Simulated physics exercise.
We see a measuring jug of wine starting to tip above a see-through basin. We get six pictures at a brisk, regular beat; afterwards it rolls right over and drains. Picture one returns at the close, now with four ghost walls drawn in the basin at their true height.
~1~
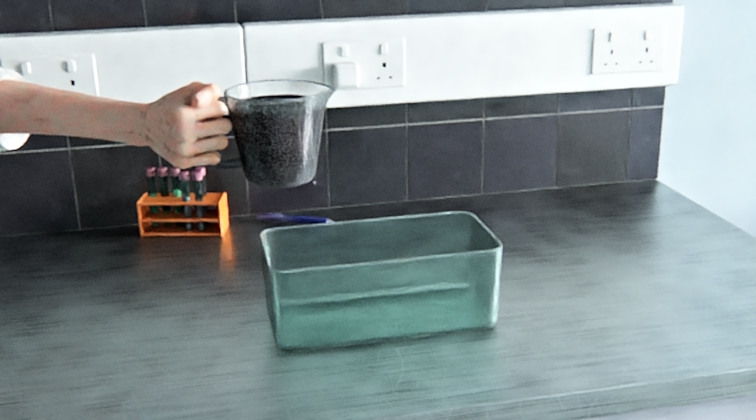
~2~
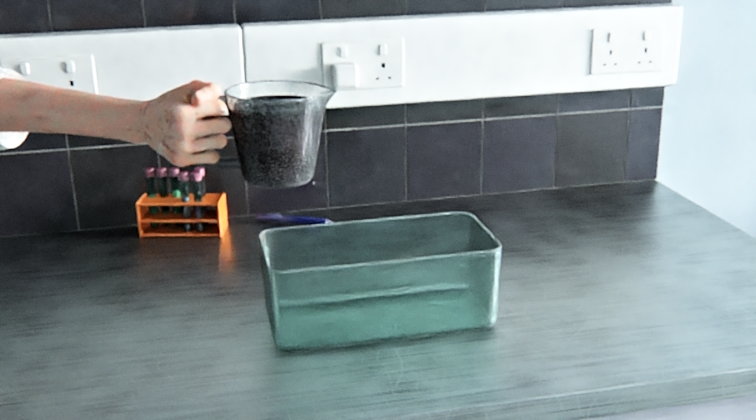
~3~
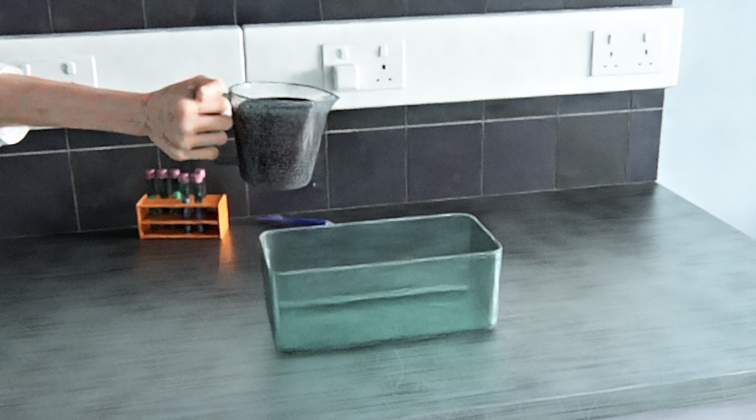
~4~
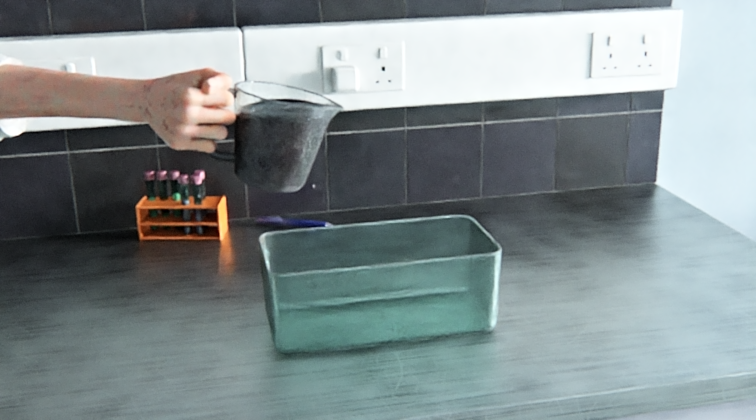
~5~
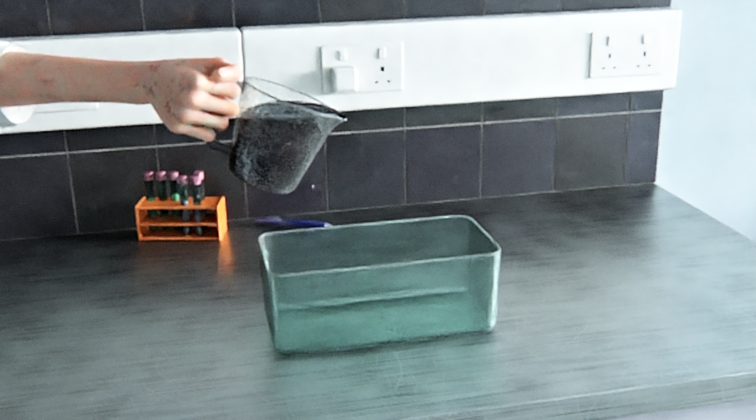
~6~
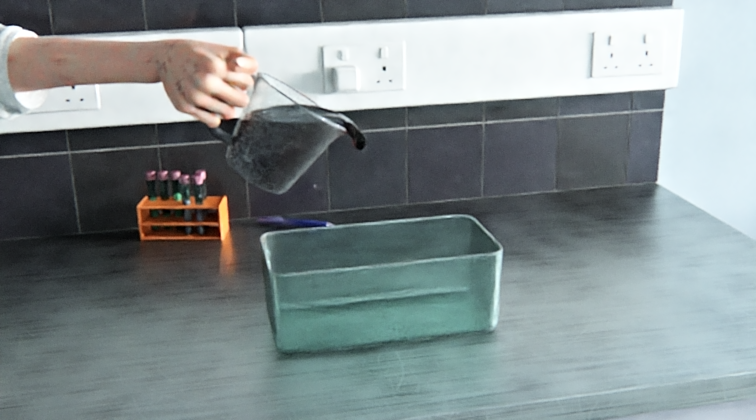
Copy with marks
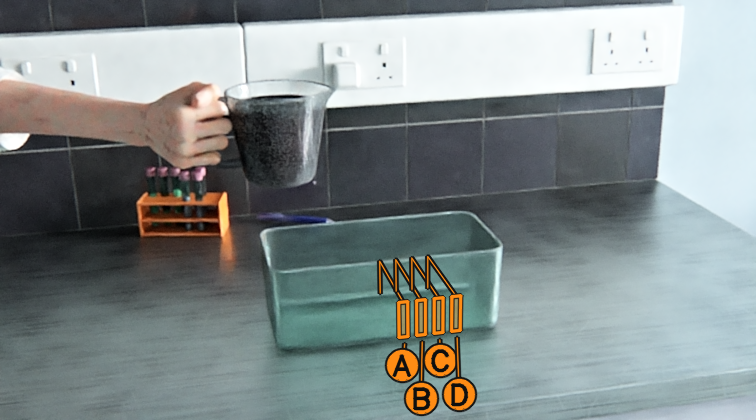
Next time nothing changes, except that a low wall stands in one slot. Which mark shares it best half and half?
A works best here.
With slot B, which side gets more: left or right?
The left one.
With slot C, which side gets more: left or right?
The left side.
On the marked copy, A at (404, 343); B at (422, 341); C at (439, 339); D at (457, 337).
With A, about 53 % ends left of the wall and 45 % right of it.
With B, about 79 % ends left of the wall and 17 % right of it; 3 % is lost outside.
With C, about 93 % ends left of the wall and 4 % right of it; 3 % is lost outside.
With D, about 93 % ends left of the wall and 5 % right of it.
